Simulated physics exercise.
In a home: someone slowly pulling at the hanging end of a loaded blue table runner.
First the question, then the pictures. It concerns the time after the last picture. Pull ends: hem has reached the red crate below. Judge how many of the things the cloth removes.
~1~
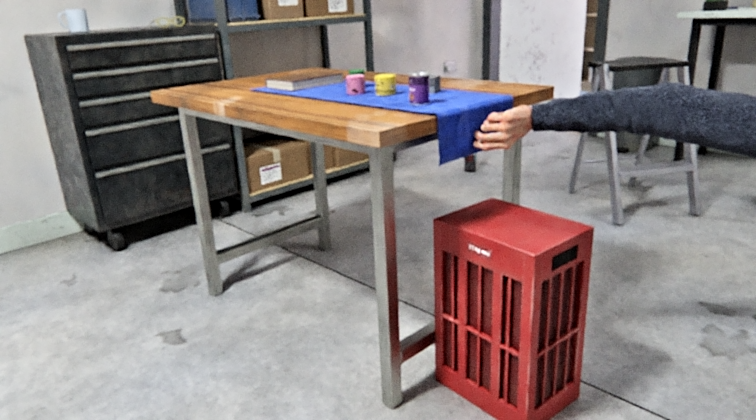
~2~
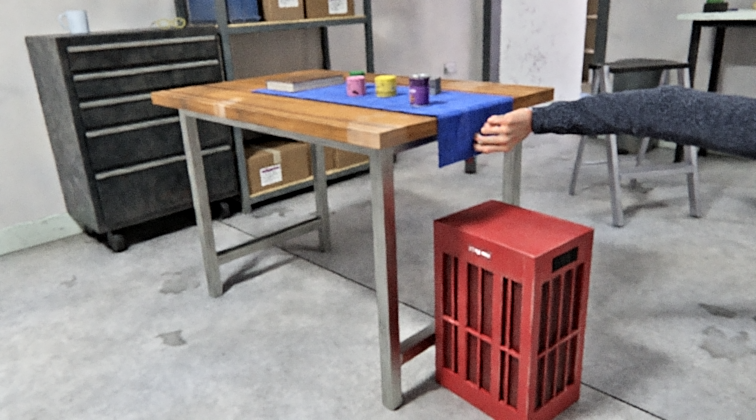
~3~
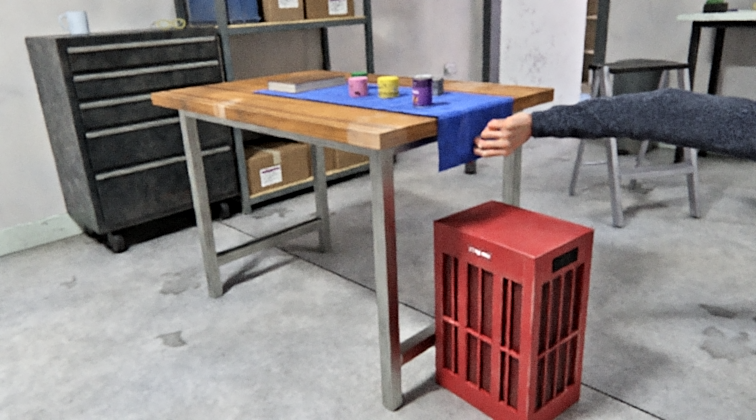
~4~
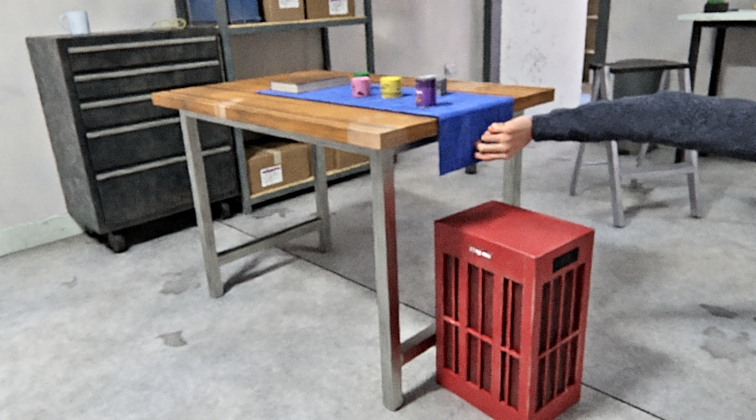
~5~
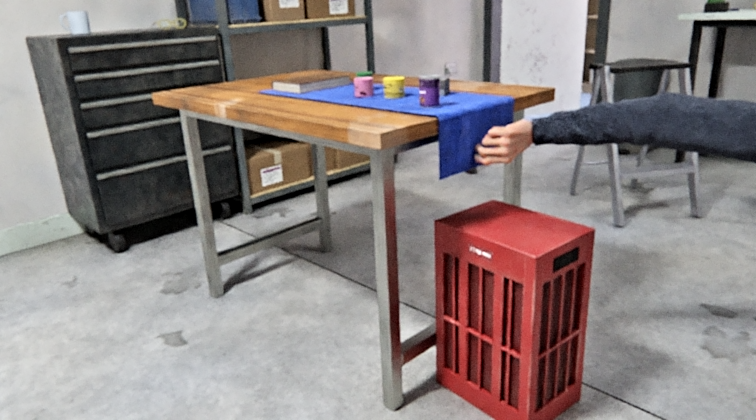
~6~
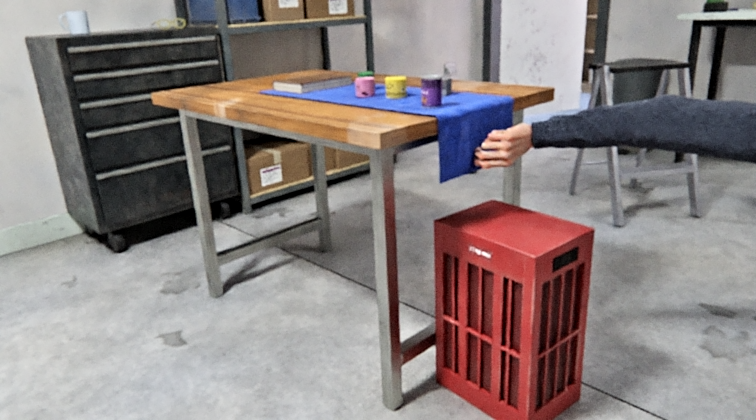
It removes one.
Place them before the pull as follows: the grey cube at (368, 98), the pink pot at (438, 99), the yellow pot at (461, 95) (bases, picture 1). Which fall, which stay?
The grey cube will stay where it is, the pink pot will end up off, the yellow pot will end up off.
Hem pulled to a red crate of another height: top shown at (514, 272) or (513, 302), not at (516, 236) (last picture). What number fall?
2 and 3.
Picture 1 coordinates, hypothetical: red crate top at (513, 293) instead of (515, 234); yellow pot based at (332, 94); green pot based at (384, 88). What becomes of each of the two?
The yellow pot stays aboard, and the green pot stays aboard.
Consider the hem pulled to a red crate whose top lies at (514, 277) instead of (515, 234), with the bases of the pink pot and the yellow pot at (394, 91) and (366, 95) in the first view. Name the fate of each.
The pink pot ends up still on top and the yellow pot ends up still on top.
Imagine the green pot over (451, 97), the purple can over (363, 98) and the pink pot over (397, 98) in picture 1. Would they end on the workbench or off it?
As for the green pot, it tips off; the purple can stays where it is; the pink pot stays where it is.
Early on, hem near (478, 196); all still up.
Midway, hem on the crate; purple can gone.
Finally, hem on the crate; purple can gone. Over the edge go one.
